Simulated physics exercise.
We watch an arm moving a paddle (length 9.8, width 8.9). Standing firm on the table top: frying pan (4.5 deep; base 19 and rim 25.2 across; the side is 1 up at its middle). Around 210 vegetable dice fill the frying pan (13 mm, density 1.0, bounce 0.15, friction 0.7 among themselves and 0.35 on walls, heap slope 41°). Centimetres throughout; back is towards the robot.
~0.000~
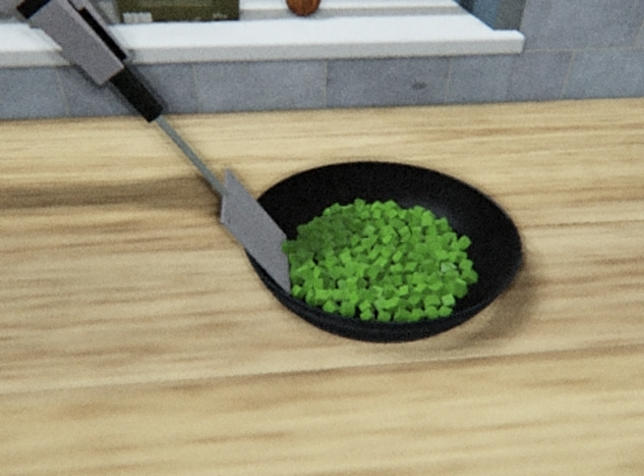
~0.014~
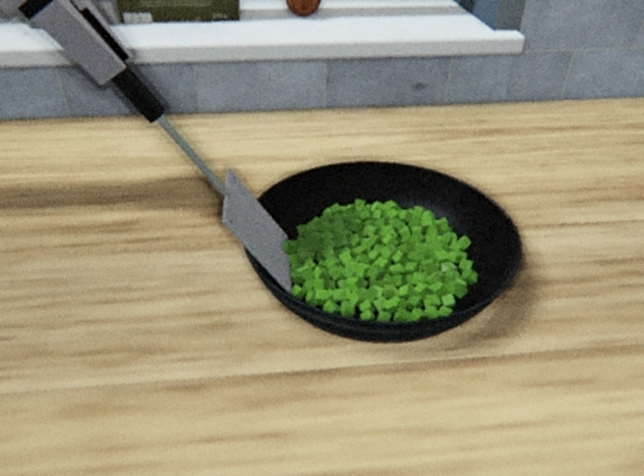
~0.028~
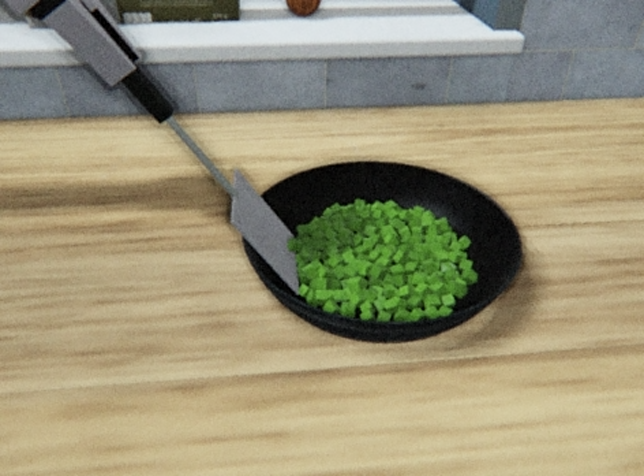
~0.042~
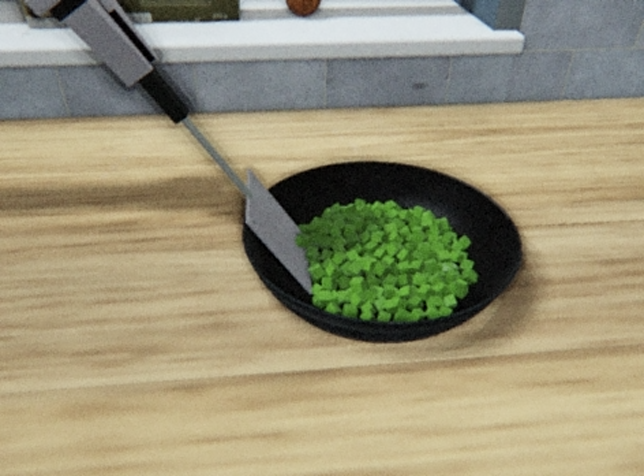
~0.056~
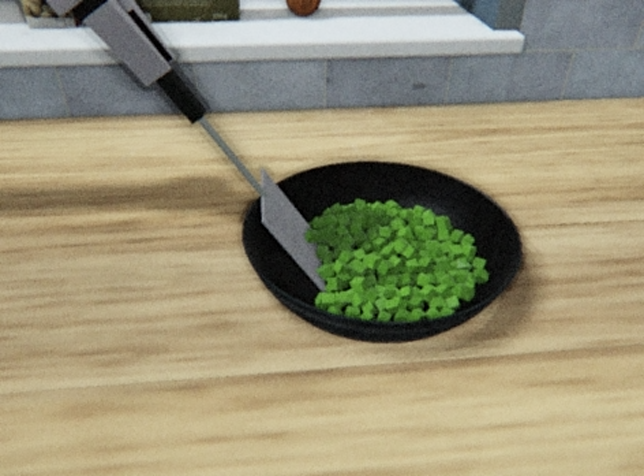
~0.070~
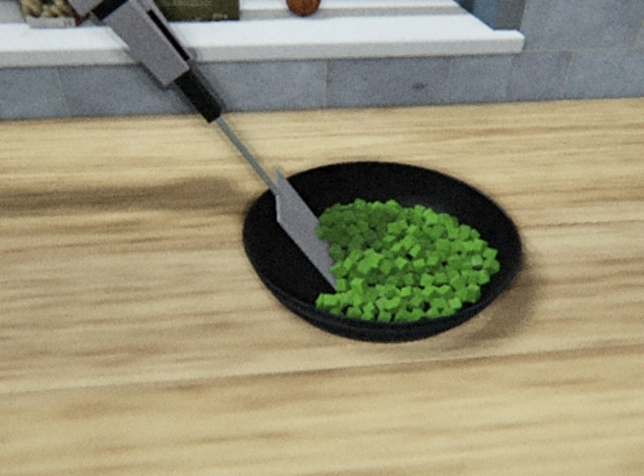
A robot arm's paddle pushes green cubes slightly to the right in a black pan.
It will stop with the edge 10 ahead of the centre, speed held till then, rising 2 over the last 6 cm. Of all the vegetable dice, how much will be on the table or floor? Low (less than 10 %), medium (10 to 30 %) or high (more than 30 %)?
Answer: High; more than 30 % of the vegetable dice finish on the table or floor.
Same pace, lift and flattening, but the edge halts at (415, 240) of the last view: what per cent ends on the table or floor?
Some 5 per cent.
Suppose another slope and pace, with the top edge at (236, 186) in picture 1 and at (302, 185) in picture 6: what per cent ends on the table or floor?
Some 45 per cent.
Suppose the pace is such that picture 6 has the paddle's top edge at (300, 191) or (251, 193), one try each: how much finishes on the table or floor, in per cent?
About 40 and 35 per cent.
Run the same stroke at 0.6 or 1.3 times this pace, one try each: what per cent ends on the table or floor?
Some 35 and 45 per cent.
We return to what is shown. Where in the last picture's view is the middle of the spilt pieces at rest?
At about (621, 241).
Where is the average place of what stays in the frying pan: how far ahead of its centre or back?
Roughly 4.0 cm ahead.
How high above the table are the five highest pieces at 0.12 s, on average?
Some 5 cm.
By 0.12 s, sloping 58°, highest piece 5 above the table; 212 in the frying pan.
By 0.18 s, sloping 58°, highest piece 7 above the table; 209 in the frying pan, 3 on the blade or in flight.
By 0.41 s, sloping 58°, highest piece 16 above the table; 124 in the frying pan, 41 on the table or floor, 47 on the blade or in flight.
By 1.46 s, sloping 58°, highest piece 3 above the table; 124 in the frying pan, 88 on the table or floor.
Final count, 124 in the frying pan, 88 on the table or floor. That is 42 % on the table or floor.
